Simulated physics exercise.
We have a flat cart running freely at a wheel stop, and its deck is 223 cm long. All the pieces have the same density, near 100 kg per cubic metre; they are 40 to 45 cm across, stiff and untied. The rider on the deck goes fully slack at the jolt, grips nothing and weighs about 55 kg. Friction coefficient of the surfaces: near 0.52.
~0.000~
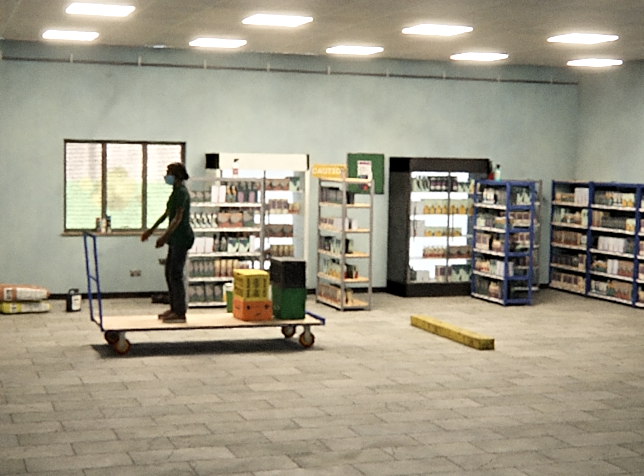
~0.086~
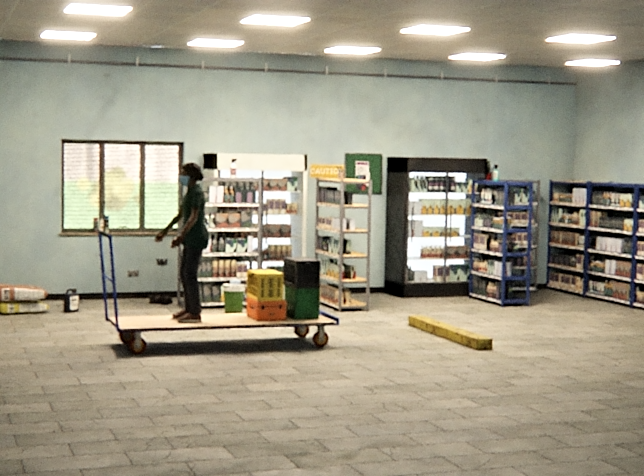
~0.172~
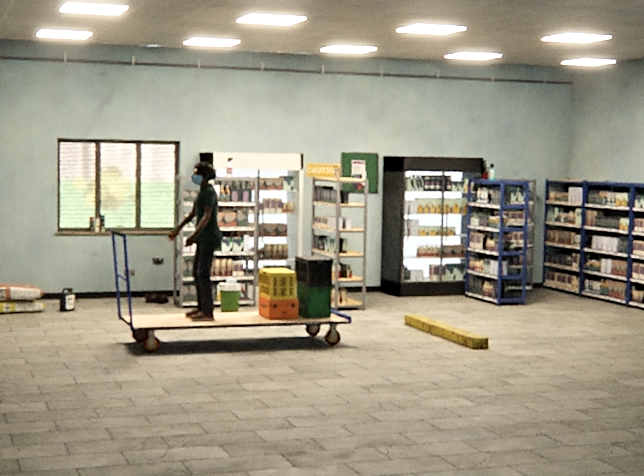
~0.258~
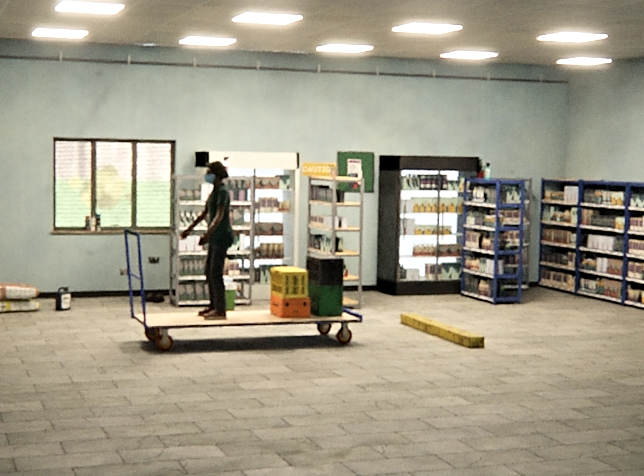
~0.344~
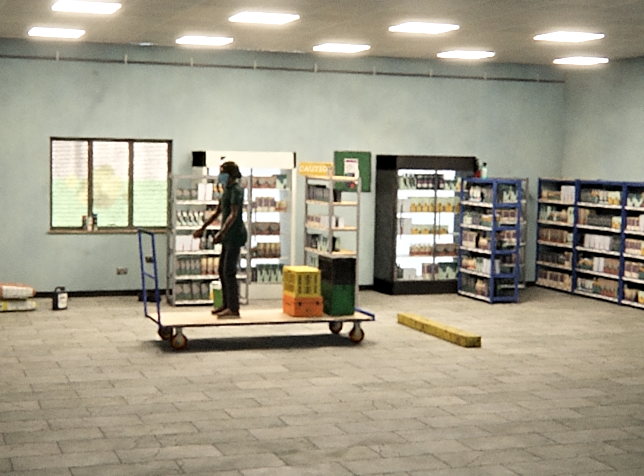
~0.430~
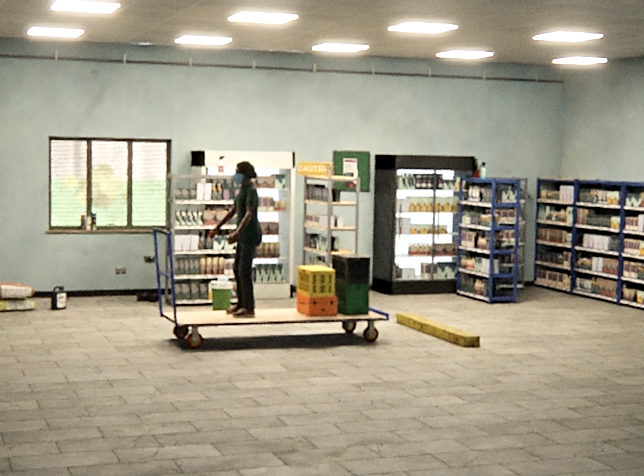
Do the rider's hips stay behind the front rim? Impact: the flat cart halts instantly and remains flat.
My bet is it does not get over the edge.
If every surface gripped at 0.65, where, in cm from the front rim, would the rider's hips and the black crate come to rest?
Final: Hips 80 cm behind rim; black 60 cm past rim.
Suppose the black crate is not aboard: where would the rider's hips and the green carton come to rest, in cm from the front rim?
Then hips 60 behind, green 80 past.
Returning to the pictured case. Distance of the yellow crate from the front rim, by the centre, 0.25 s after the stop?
Behind the rim, near 35 cm.
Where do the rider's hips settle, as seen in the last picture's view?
Around (370, 305).
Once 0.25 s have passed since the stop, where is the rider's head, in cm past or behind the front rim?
About 100 cm behind the rim.
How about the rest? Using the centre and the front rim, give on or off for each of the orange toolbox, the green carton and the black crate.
End state - orange: Stays put, green: Comes away, black: Comes away.
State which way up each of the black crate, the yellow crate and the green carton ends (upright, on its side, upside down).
At rest: Black sideways; yellow inverted; green standing.
Impact comes at 0.79 s.
After 1.34 s the rider's hips are 58 cm behind the rim, near (388, 282) in the last picture's view.
After 1.79 s the rider's hips are 65 cm behind the rim, near (382, 283) in the last picture's view.
At rest, 4.4 s, past the rim, green carton, black crate and yellow crate; behind it, orange toolbox and the rider's hips.
